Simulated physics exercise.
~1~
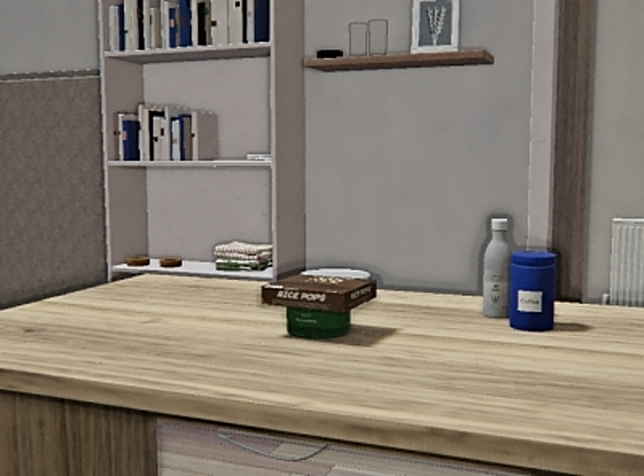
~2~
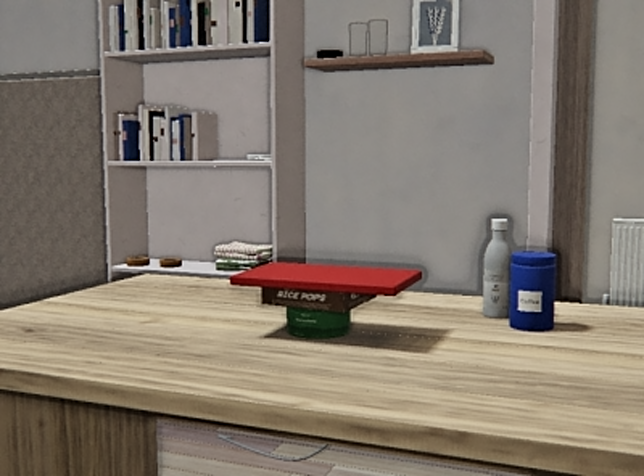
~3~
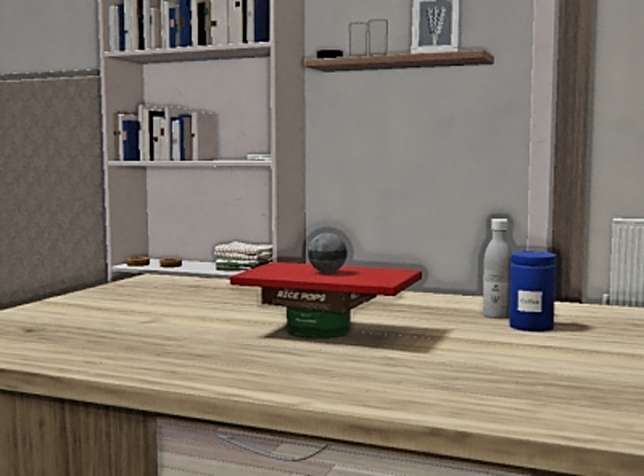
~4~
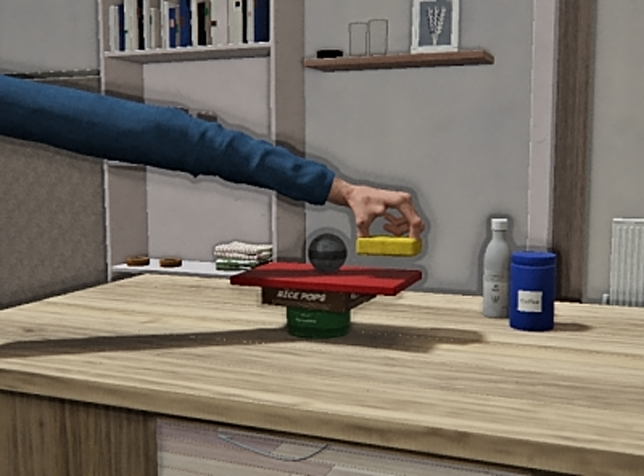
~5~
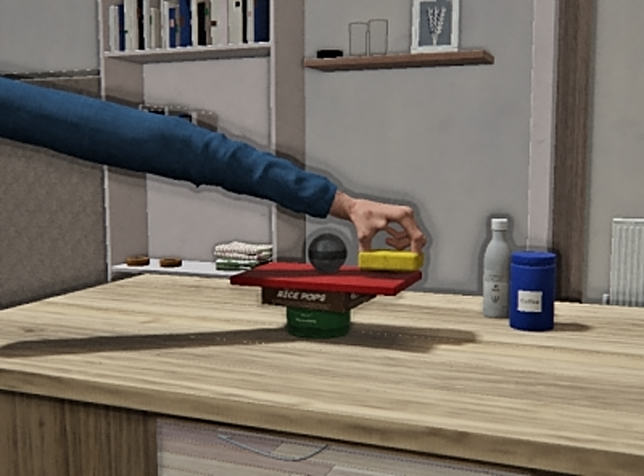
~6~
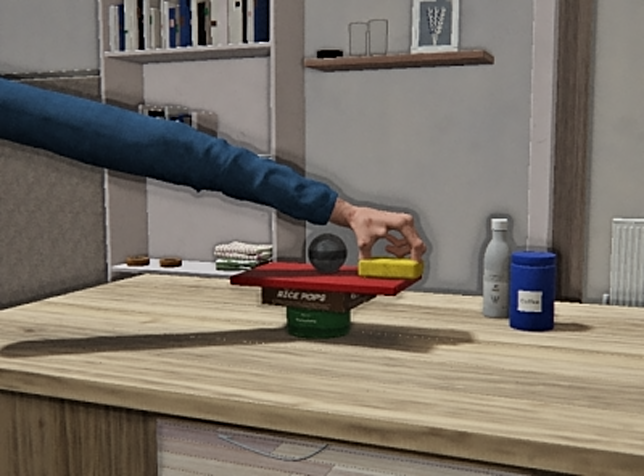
A red board and then a grey ball appeared on top of a brown box and green tub, before a blue-sleeved arm lowered a yellow sponge onto the board's right side, still holding it.
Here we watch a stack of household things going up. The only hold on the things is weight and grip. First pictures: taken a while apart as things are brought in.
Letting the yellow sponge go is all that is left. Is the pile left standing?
It stays balanced.
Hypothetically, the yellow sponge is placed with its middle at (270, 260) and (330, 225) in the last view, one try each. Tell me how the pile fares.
First attempt - it does not fall; second attempt - it comes down.
Then, 0.50 s after the last picture, nothing has stirred.
Then, 1.30 s after the last picture, yellow sponge resting near (391, 268).
At rest, all 7 in place. Seen from the same camera at the end, yellow sponge near (391, 268). The pile keeps its balance.
